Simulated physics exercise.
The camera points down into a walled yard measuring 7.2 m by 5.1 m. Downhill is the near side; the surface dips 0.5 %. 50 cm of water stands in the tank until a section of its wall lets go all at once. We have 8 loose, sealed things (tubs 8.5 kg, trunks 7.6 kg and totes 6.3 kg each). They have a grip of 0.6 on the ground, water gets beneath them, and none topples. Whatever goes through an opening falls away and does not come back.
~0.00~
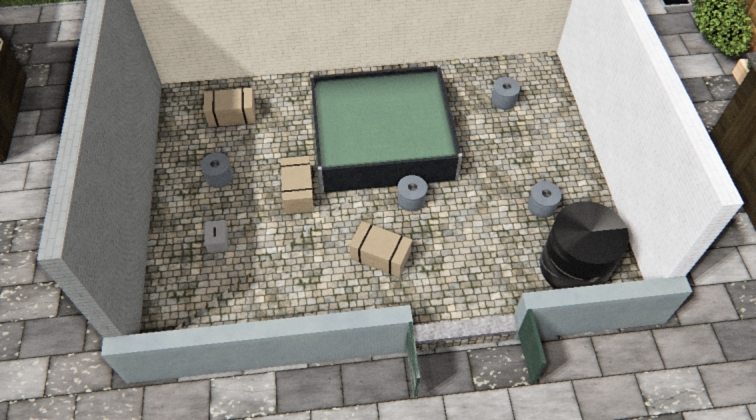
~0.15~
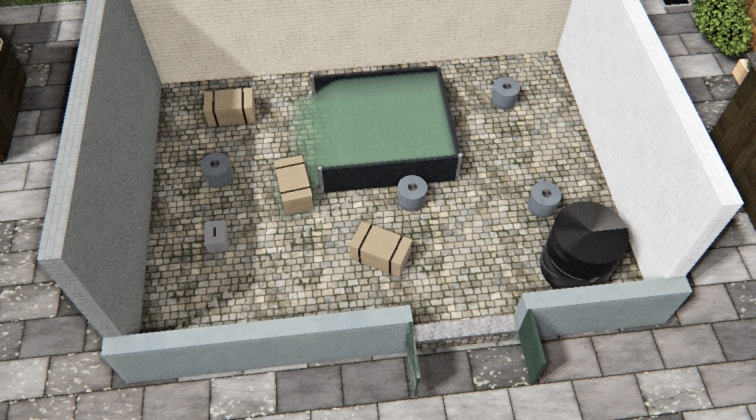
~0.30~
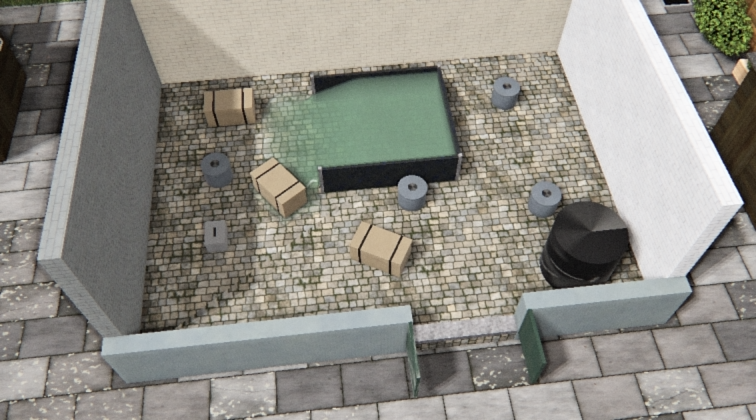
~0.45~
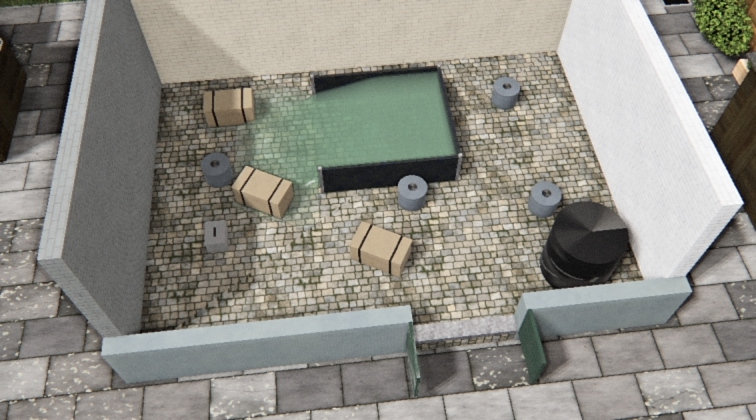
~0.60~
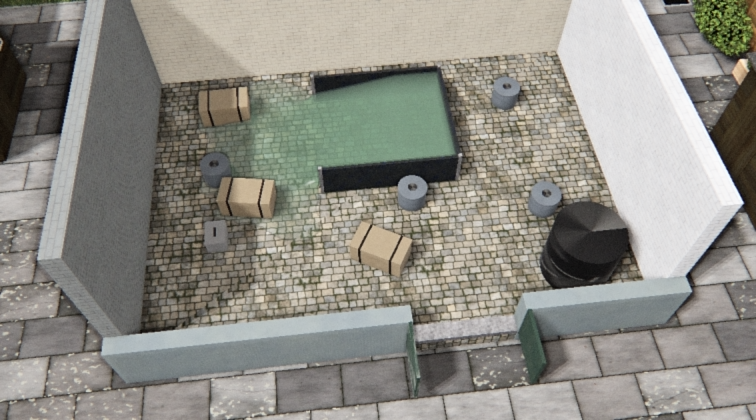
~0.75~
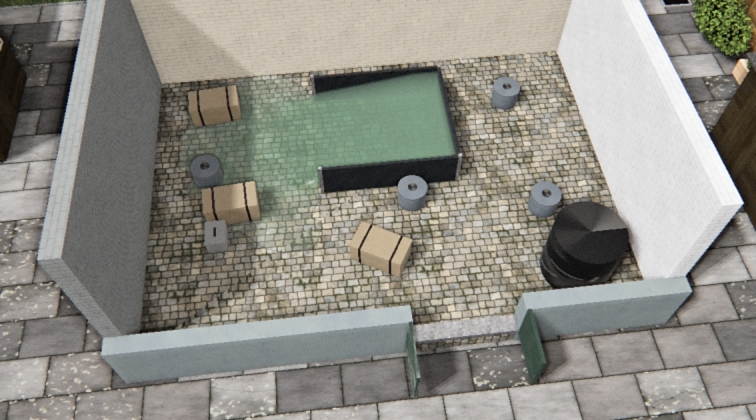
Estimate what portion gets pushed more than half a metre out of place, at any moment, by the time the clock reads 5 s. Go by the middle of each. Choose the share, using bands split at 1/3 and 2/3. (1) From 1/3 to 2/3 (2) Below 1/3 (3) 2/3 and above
(1) From 1/3 to 2/3.
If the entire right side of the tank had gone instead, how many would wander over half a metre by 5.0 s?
The answer would then be 2.
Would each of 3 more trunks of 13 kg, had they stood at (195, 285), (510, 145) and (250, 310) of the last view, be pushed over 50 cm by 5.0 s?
Above, below, above.
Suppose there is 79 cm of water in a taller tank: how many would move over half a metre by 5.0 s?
In that case the number is 5.
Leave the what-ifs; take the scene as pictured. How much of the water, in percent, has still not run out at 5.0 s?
Still held: Near 100 %.
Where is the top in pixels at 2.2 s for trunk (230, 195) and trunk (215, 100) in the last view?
They end up about (168, 248) and (185, 73) in the last view.
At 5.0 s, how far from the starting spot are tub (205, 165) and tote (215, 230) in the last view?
Object 1: 250 cm. Object 2: 100 cm.
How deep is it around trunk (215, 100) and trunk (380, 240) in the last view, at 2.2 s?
I'd estimate 24 cm for the first and 0 cm for the second.
After 1.1 s 3 of 8 are over 50 cm from their spots; 0 afloat.
After 2.2 s 4 of 8 are over 50 cm from their spots; 4 afloat.
After 3.5 s 3 of 8 are over 50 cm from their spots; 4 afloat.
After 5.0 s 5 of 8 are over 50 cm from their spots, and 5 have been at some point; 4 afloat.
